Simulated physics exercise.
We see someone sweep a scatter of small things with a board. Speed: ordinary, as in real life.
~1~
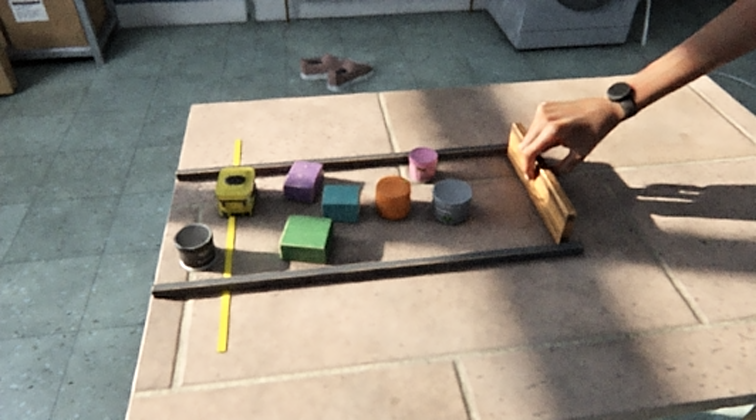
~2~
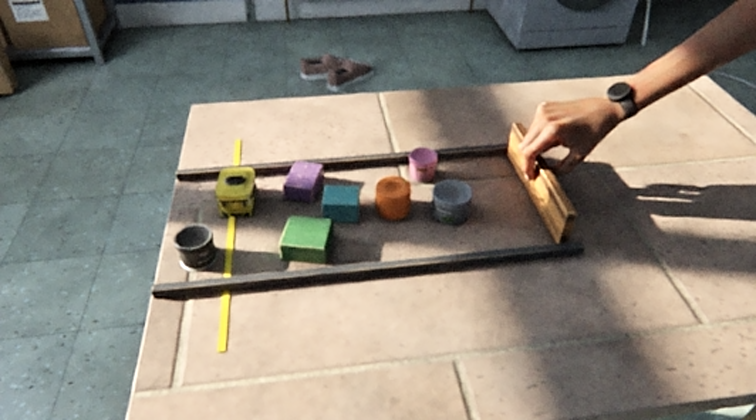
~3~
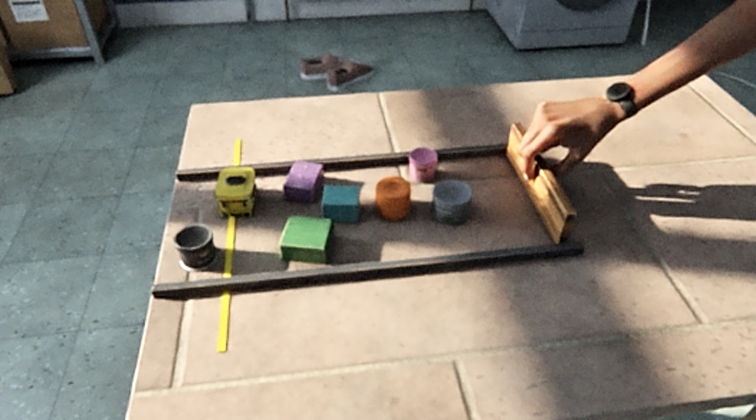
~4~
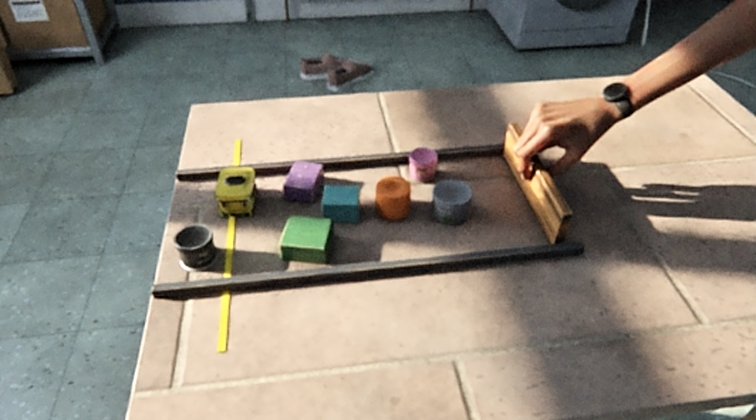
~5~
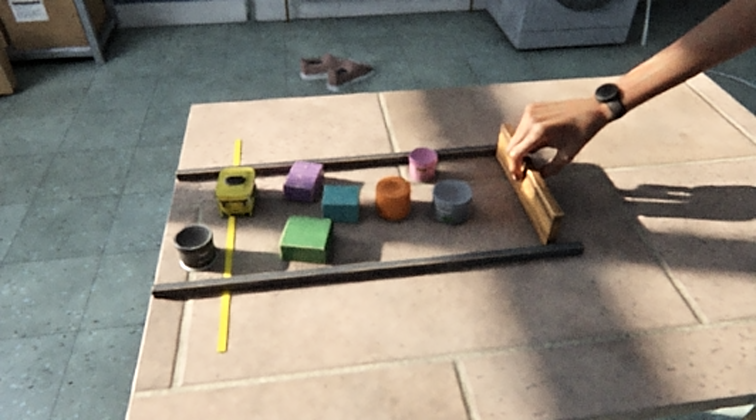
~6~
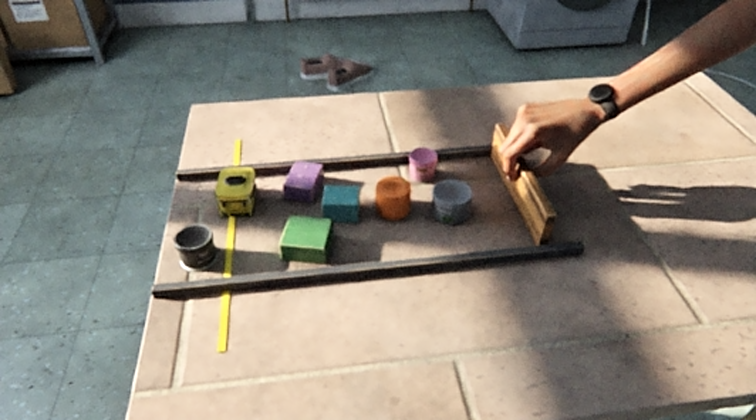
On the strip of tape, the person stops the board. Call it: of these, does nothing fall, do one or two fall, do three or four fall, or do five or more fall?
One or two fall.
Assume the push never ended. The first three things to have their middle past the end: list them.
Those three are the yellow case, the black pot and the turquoise block, in that order.
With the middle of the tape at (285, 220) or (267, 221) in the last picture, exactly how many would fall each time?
The floor gets 0 the first time and 0 the second.
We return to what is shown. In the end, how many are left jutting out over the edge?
2, I think.
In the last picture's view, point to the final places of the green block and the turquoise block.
One ends up near (204, 261) and the other near (178, 218).
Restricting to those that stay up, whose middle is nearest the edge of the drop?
The one you want is the black pot.
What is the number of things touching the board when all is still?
Contact count: 4.
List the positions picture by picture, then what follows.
The first frame shows black pot (196, 247); yellow case (237, 192); green block (307, 239); board (538, 180); tape (231, 224).
The second frame shows yellow case (237, 192); turquoise block (342, 204).
The third frame shows green block (307, 239); board (537, 180).
The fourth frame shows black pot (196, 247); orange lid (393, 198).
The fifth frame shows yellow case (237, 192); grey tub (451, 202).
The sixth frame shows black pot (196, 247); yellow case (237, 192); green block (307, 239); board (520, 182); tape (231, 224).
Soon after, none off yet; black pot at rest near (196, 247); yellow case at rest near (237, 192); green block at rest near (307, 239).
In the end, the number that fall off is one or two; gone, yellow case.
